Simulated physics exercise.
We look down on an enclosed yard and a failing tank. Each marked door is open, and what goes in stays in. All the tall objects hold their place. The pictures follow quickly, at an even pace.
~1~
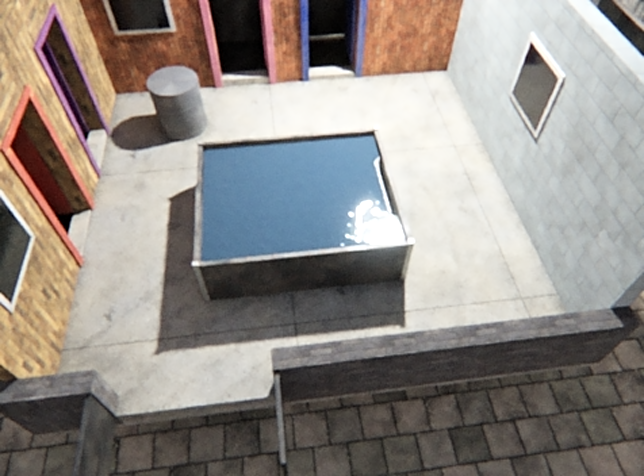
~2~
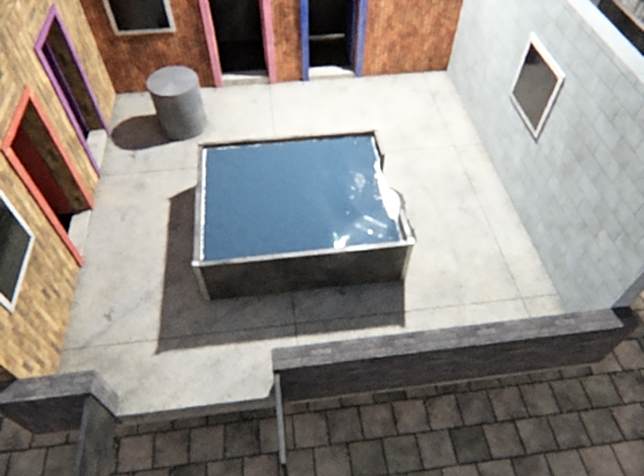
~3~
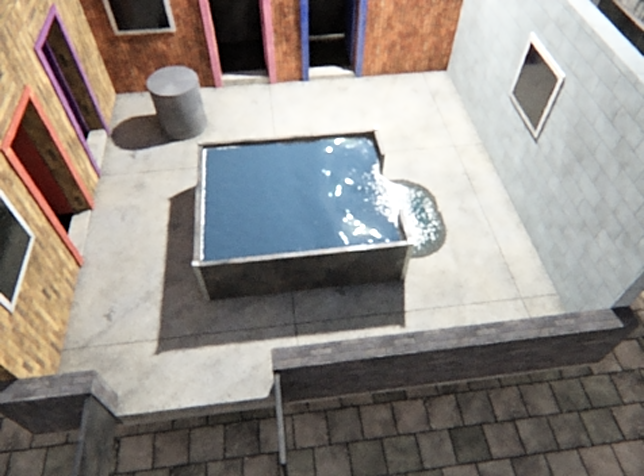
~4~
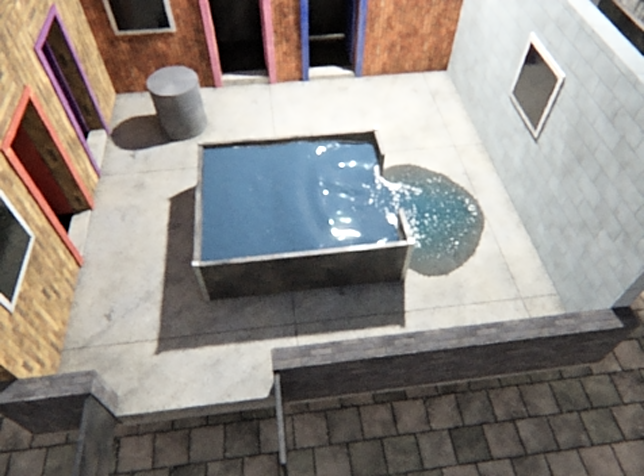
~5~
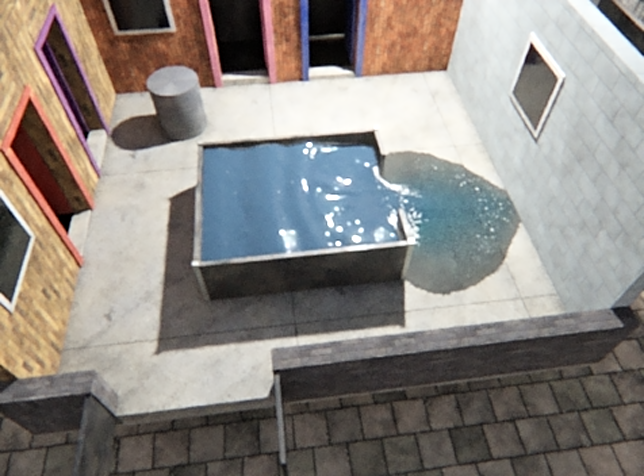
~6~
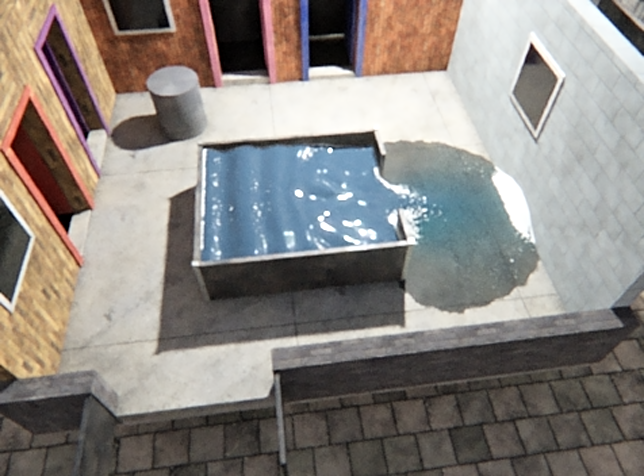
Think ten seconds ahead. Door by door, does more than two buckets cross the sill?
The pink door stays under that; the red door takes more than that; the purple door stays under that; the blue door stays under that.
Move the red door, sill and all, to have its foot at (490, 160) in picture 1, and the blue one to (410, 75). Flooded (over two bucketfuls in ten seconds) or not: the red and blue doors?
Then: The red one is over; the blue one takes more.
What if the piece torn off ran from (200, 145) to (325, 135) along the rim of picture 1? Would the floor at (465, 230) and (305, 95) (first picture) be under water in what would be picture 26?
One after the other: Free of water, under water.
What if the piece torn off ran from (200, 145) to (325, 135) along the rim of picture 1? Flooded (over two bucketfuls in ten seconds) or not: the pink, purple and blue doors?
My reading: Pink is over; purple passes that mark; blue takes more.
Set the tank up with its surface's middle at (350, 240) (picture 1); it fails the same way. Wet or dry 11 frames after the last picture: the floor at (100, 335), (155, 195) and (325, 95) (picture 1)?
In turn: Dry, not flooded, dry.
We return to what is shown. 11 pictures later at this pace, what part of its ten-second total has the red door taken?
I make it 0 per cent.
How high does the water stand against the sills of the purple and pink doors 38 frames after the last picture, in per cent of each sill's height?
Near 20 and 30 in a hundred.
A moment on, water covers 20 % of the floor; the pink door not reached, the red door not reached, the purple door not reached, the blue door not reached.
Next, water covers 30 % of the floor; the pink door not reached, the red door not reached, the purple door not reached, the blue door not reached.
Then, water covers 55 % of the floor; the pink door wet at the sill, nothing in, the red door not reached, the purple door not reached, the blue door wet at the sill, nothing in.
Later, water covers 90 % of the floor; the pink door wet at the sill, nothing in, the red door wet at the sill, nothing in, the purple door wet at the sill, nothing in, the blue door wet at the sill, nothing in.
In the end, water covers 100 % of the floor; the pink door wet at the sill, nothing in, the red door over two buckets in, the purple door wet at the sill, nothing in, the blue door wet at the sill, nothing in.
